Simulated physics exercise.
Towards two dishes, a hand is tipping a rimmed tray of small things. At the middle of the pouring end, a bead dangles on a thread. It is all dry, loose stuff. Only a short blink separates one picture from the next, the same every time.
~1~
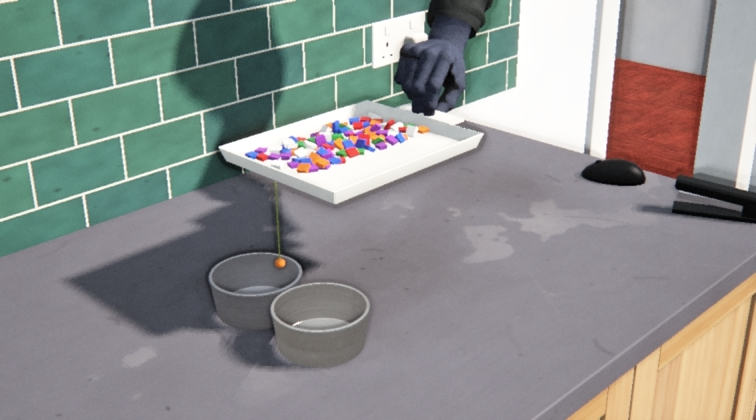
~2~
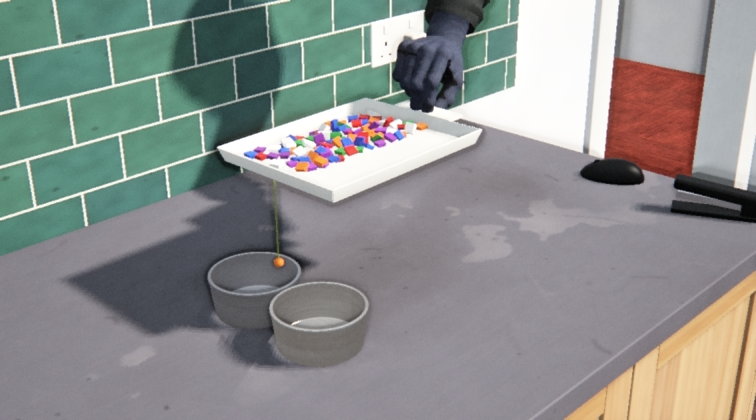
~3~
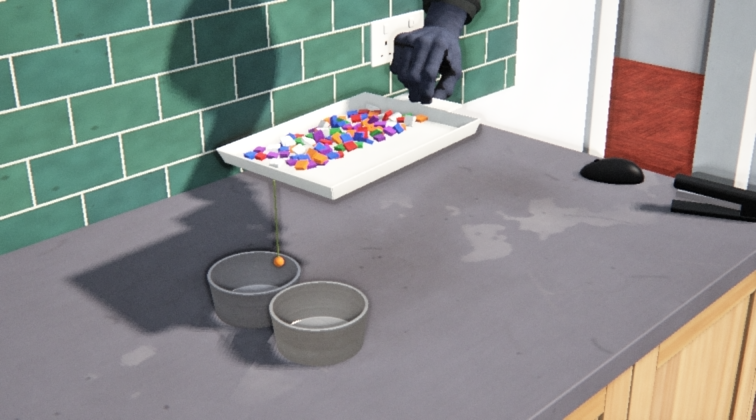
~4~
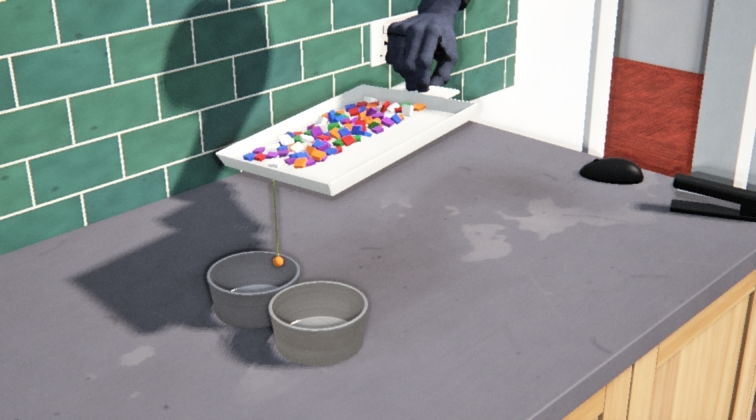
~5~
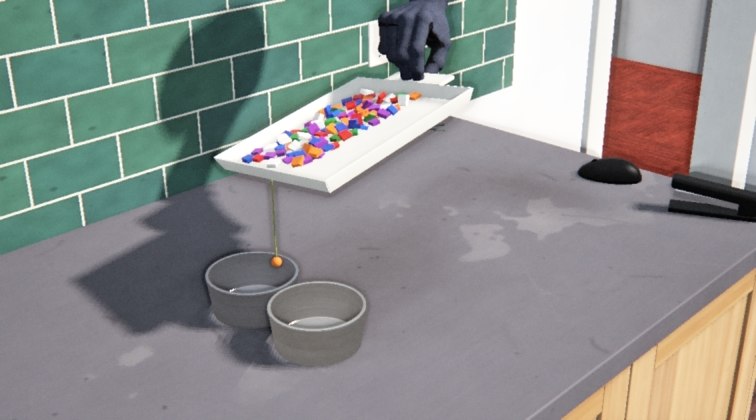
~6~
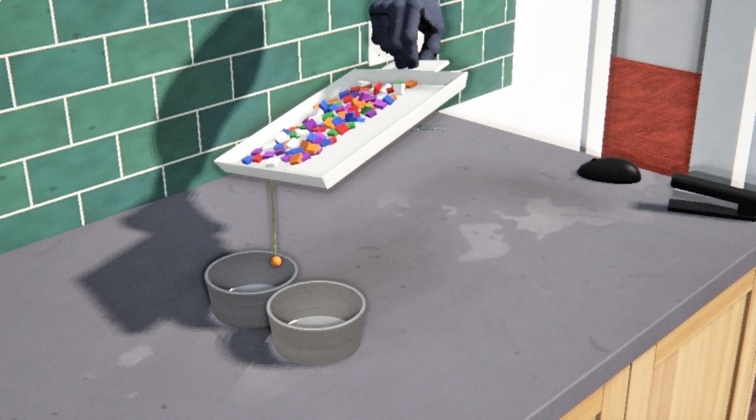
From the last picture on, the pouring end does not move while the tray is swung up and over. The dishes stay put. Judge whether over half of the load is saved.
Under half of it is saved.
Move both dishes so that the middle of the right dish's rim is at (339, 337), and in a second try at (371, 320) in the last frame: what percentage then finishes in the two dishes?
Trial 1 0%, trial 2 0%.
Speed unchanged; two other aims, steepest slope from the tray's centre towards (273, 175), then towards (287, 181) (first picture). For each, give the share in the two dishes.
In turn some 50 and 60 per cent.
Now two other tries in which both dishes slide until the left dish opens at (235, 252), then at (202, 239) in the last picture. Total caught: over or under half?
The pair would catch the greater share the first time and the greater share the second time.
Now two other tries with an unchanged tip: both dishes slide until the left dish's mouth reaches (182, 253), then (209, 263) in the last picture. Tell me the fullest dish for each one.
First try: The left-side dish; second try: The left-side dish.
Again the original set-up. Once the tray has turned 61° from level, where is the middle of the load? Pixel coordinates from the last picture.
Somewhere around pixel (264, 136) in the last picture.
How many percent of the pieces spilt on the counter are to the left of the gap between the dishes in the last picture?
It comes to 100 per cent or so.
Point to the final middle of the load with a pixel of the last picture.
I'd say the middle ends up at about (226, 284).
Shortly afterwards, tray tipped steeply; the whole lot on the tray.
Next, tray tipped right over; near a quarter on the tray; near a quarter in the left dish; near half outside both; a little in the air.
Some moments later, tray tipped past a quarter turn; near a third in the left dish; near two thirds outside both.
In the end, tray tipped past a quarter turn; none at all in the right dish; near a third in the left dish; near two thirds outside both.
